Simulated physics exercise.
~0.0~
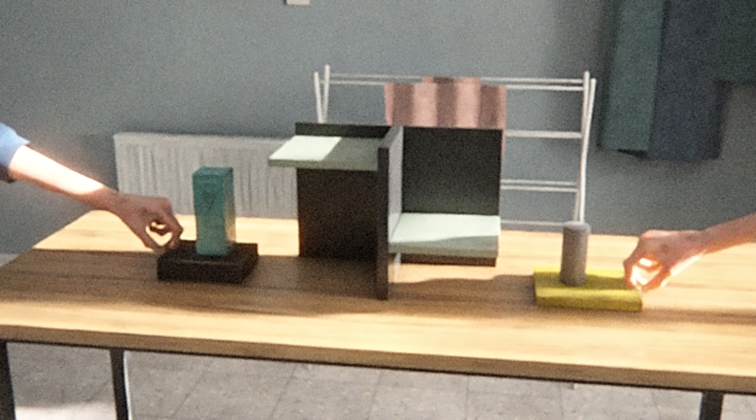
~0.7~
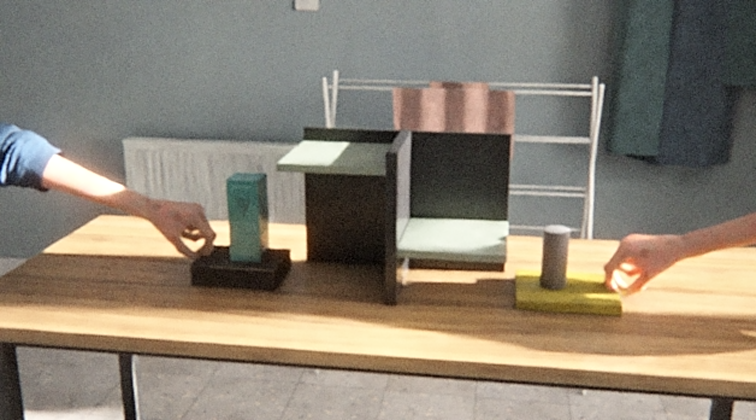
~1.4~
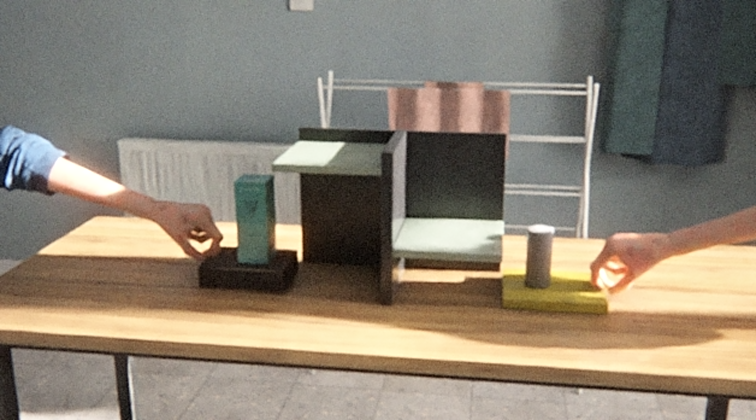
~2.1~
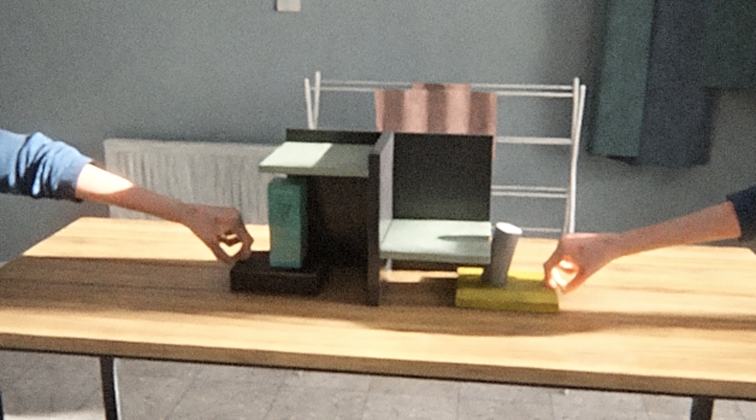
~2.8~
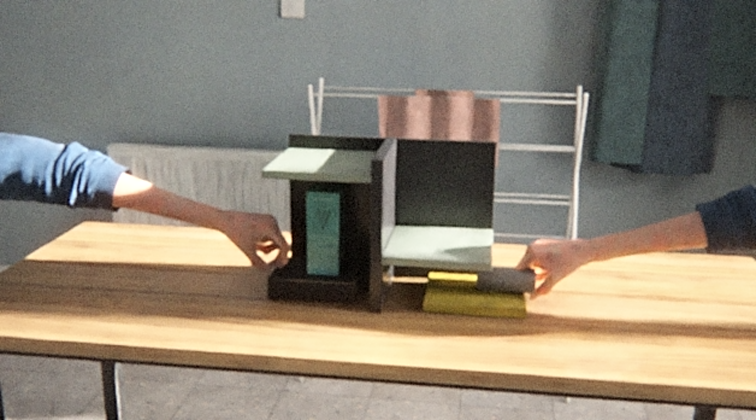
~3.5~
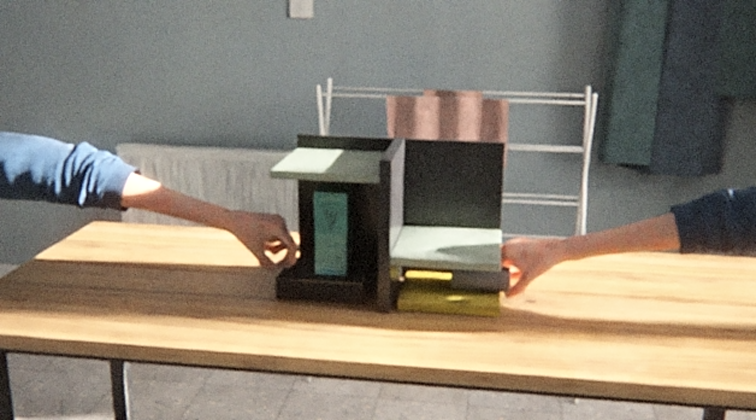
Two hands reach in from opposite sides of a wooden table, seen from the front by a slightly swaying camera, with a dark shelf unit with pale green ledges standing in the middle. The left hand slides a black board carrying an upright turquoise carton rightward, while the right hand moves a yellow box with an upright grey candle leftward. The carton passes under the higher ledge untouched. The candle meets the lower ledge, leans, and topples onto its side. Finally, the carton stands inside its opening, while the candle lies on the yellow box beneath the lower ledge.
